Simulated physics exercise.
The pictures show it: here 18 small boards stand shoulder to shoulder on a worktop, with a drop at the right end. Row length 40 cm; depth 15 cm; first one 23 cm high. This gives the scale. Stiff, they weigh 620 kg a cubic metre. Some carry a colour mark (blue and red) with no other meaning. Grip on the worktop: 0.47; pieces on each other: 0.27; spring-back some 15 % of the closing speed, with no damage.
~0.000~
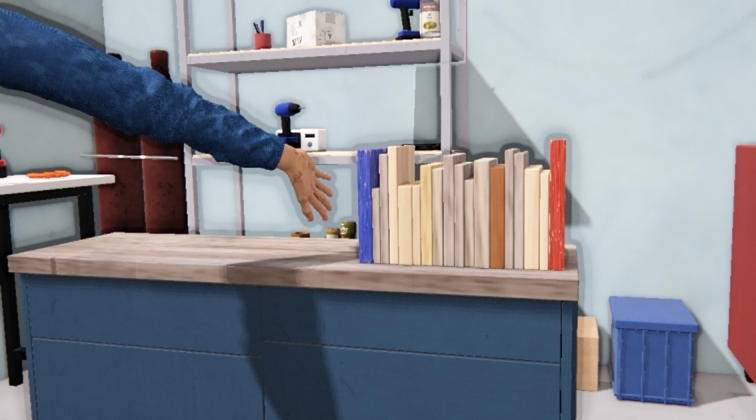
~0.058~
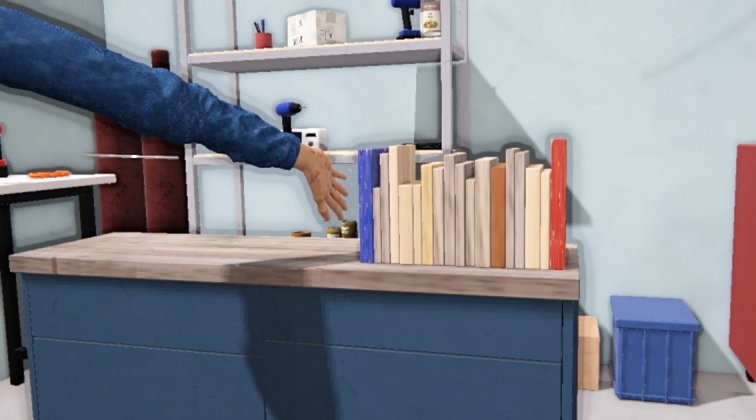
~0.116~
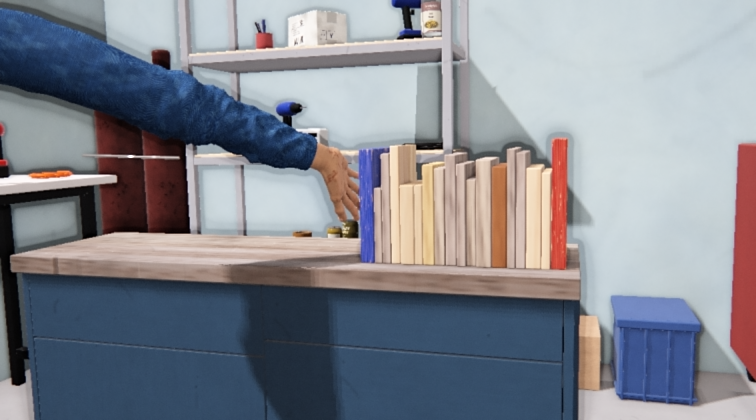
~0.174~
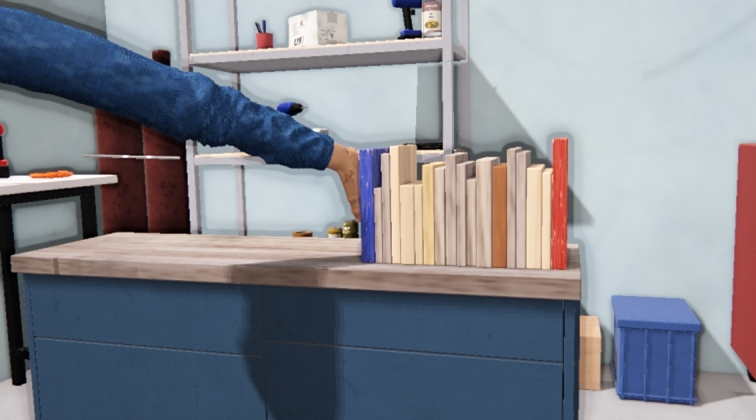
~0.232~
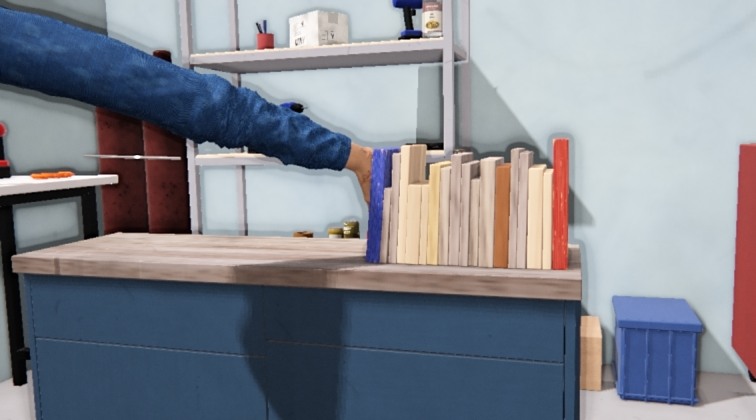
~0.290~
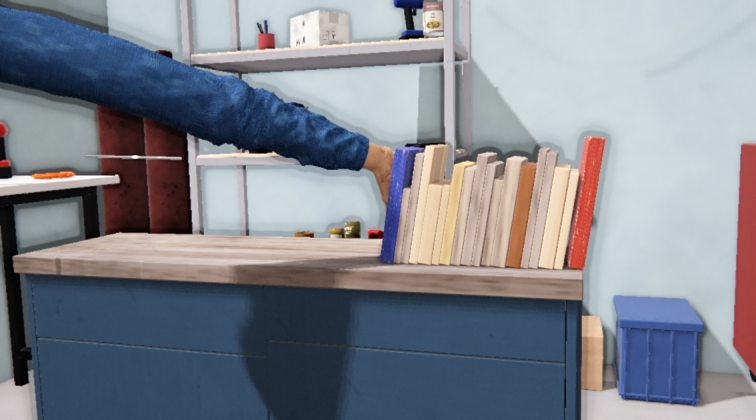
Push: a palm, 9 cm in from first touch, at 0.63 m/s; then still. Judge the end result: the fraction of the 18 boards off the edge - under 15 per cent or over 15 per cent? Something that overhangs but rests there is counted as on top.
My judgement: Upwards of 15 per cent.
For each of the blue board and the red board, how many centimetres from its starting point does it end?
About: Blue 0, red 90.
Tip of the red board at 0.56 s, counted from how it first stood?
Angle at that time, about 90 degrees.
After 0.38 s, none of the 18 boards off the edge, 18 disturbed; red board 32° from how it stood; blue board 31° from how it stood.
After 0.56 s, 3 of the 18 boards off the edge; red board on its side; blue board 54° from how it stood.
After 0.86 s, 6 of the 18 boards off the edge; red board on its side; blue board 61° from how it stood.
In the end (1.3 s), 6 of the 18 boards off the edge; red board on its side; blue board 61° from how it stood. That is 33 per cent. From the last view, middles, blue board near (383, 225).
